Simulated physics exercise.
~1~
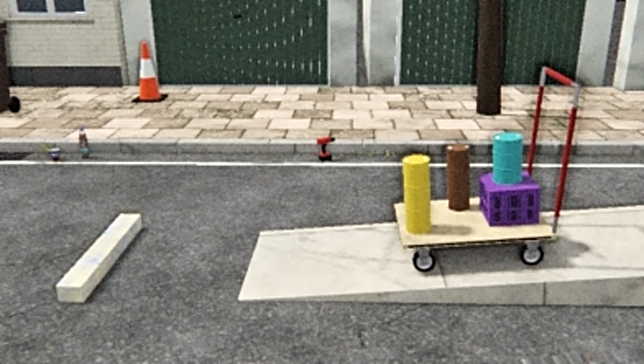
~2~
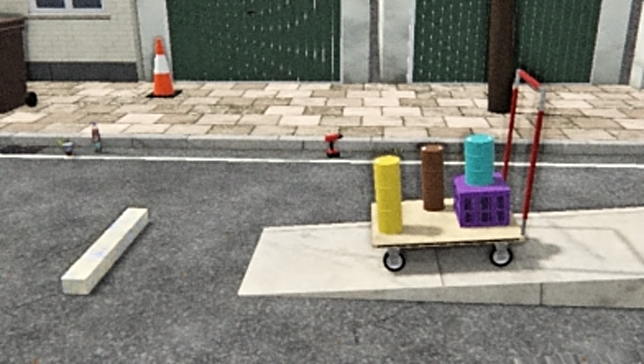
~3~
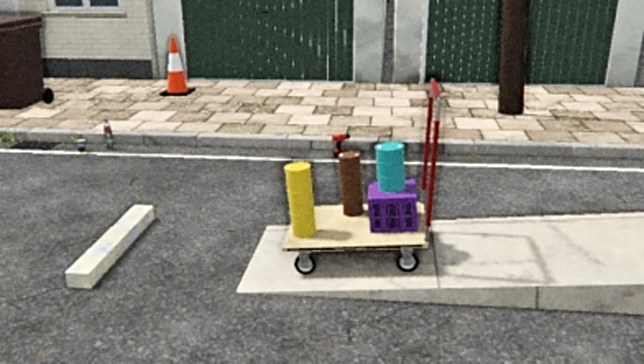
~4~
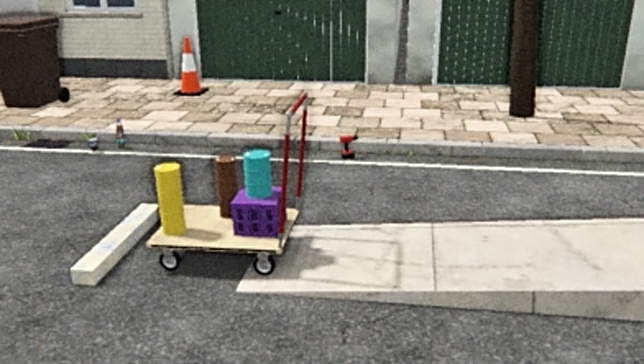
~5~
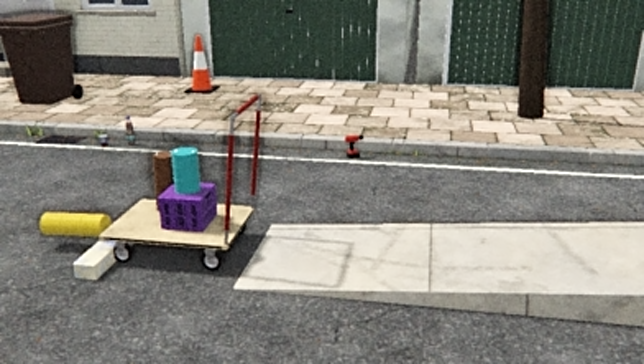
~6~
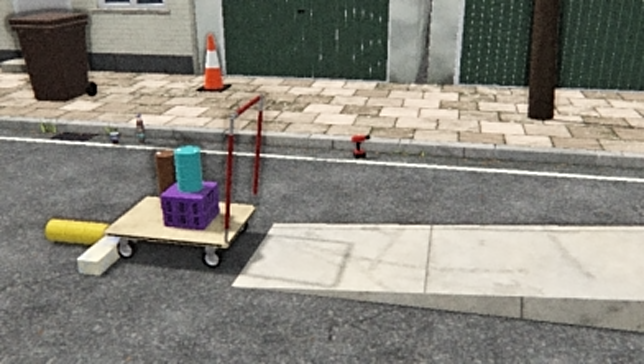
Flat trolley rolling left down a ramp to a kerb, yellow canister toppling off the front while crate and other canisters stay aboard.
